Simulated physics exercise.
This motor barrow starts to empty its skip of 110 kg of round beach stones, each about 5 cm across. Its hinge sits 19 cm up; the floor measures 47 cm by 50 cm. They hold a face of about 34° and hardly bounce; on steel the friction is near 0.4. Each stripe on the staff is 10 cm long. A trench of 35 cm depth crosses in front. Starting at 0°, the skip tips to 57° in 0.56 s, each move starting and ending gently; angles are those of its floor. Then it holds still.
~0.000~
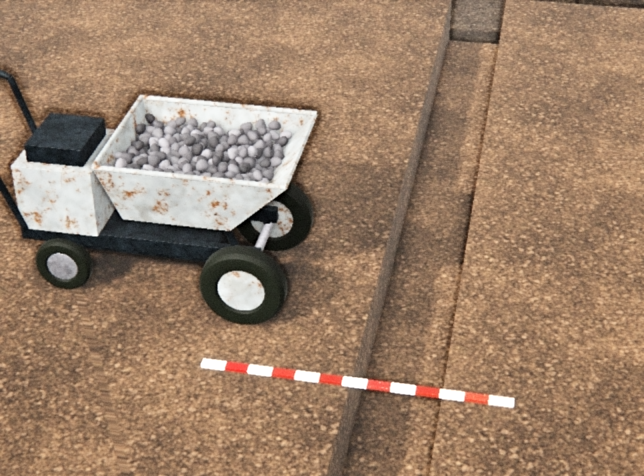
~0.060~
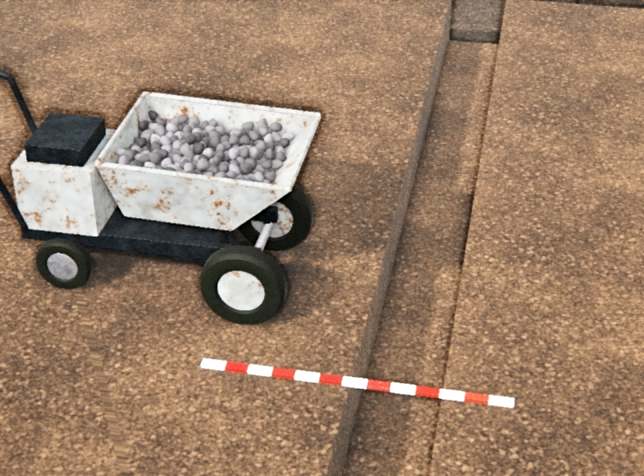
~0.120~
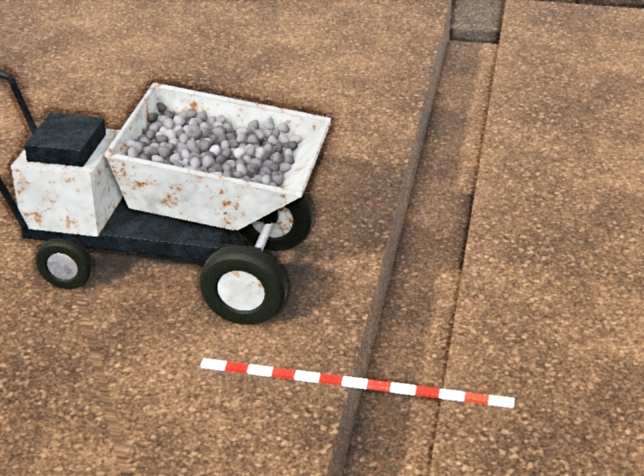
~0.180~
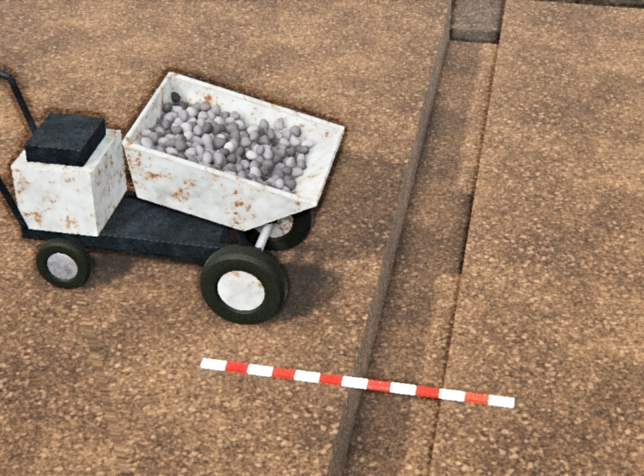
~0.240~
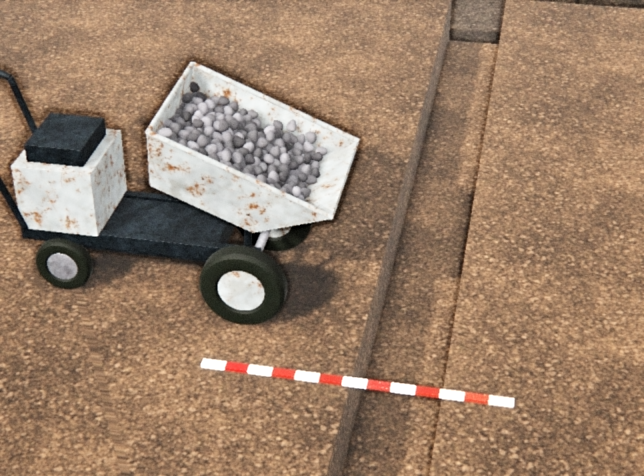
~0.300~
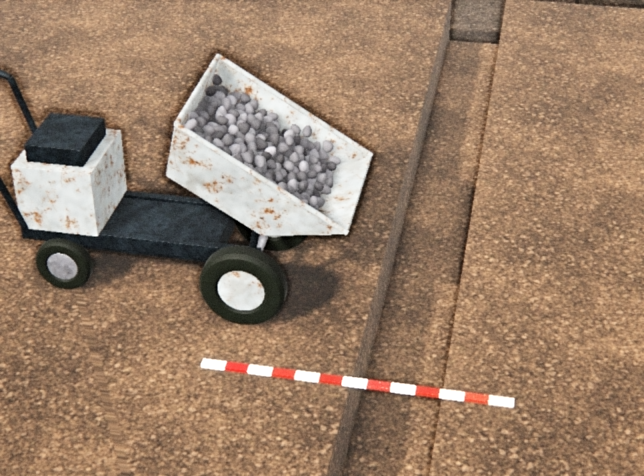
On an open stretch of brown, gravelly ground, seen from above at an angle by a camera that stays still, a narrow trench runs down the right side. At the left stands a rusty white motor barrow with dark wheels, its skip loaded with round grey stones, and a red-and-white striped staff lies below, across the trench. The skip tilts steadily, its left end rising and its right end leaning toward the trench, while the stones shift inside it.
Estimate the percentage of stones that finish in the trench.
Some 68 per cent of it.
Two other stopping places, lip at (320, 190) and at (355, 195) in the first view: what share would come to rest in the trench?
First some 40, then 20 per cent.
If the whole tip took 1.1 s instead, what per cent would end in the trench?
Then about 90 per cent.
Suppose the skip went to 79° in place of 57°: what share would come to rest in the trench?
In that case some 75 per cent.
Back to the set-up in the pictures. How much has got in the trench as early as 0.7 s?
About 15 per cent by then.
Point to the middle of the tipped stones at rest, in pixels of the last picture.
Around (436, 348).
After 0.4 s the floor is at 48°; 100 % in the skip; the foremost stones are at (349, 218).
After 0.7 s the floor is at 57°; 85 % in the skip, 15 % in the trench; the foremost stones are at (436, 281).
After 1.0 s the floor is at 57°; 34 % in the skip, 35 % in the trench, 32 % past the trench; the foremost stones are at (595, 313).
After 3.0 s the floor is at 57°; 0 % in the skip, 68 % in the trench, 32 % past the trench; the foremost stones are past the picture's edge.
